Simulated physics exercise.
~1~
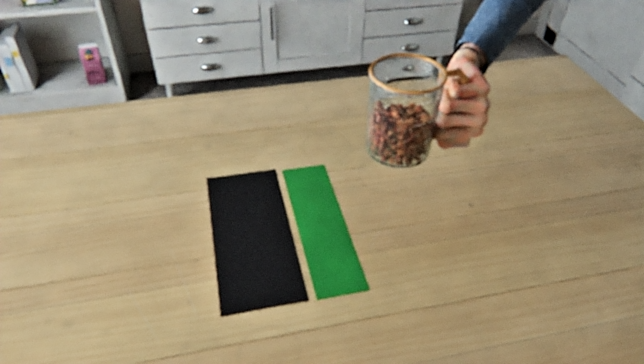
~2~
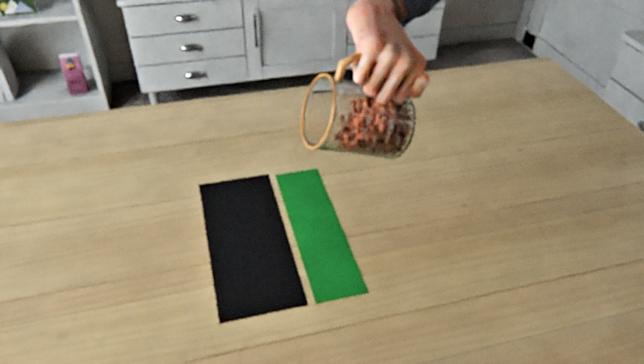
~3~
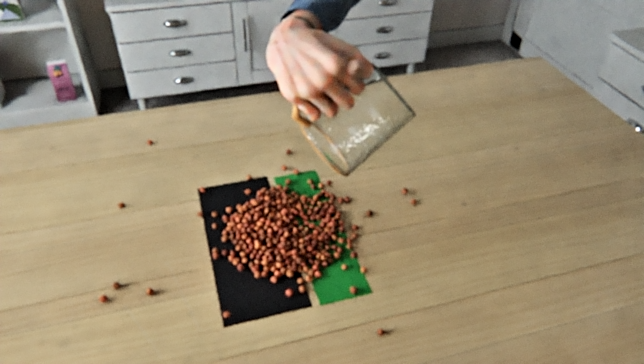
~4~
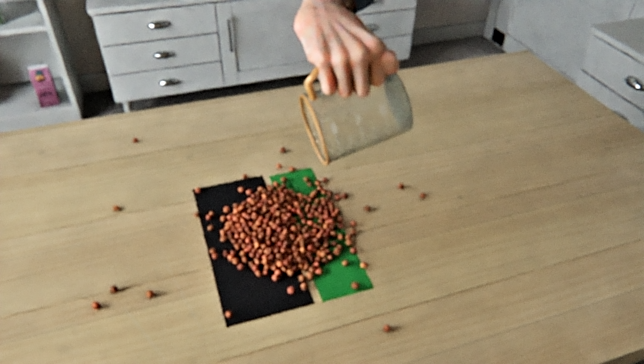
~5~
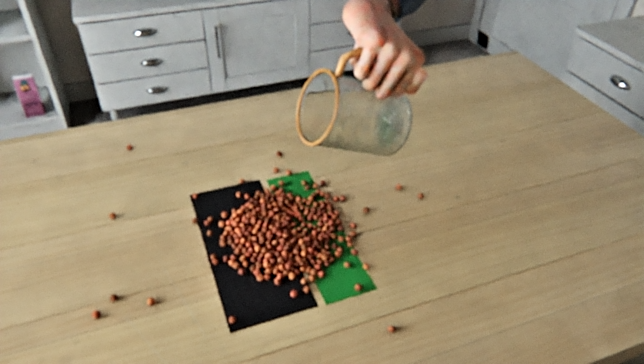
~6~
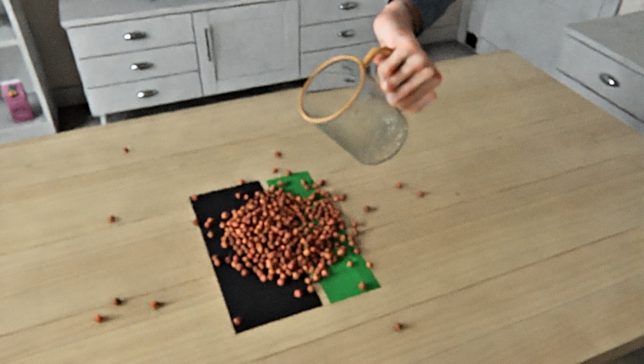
A hand tips a glass jug, spilling brown pellets across black and green mats, then rights it partway.
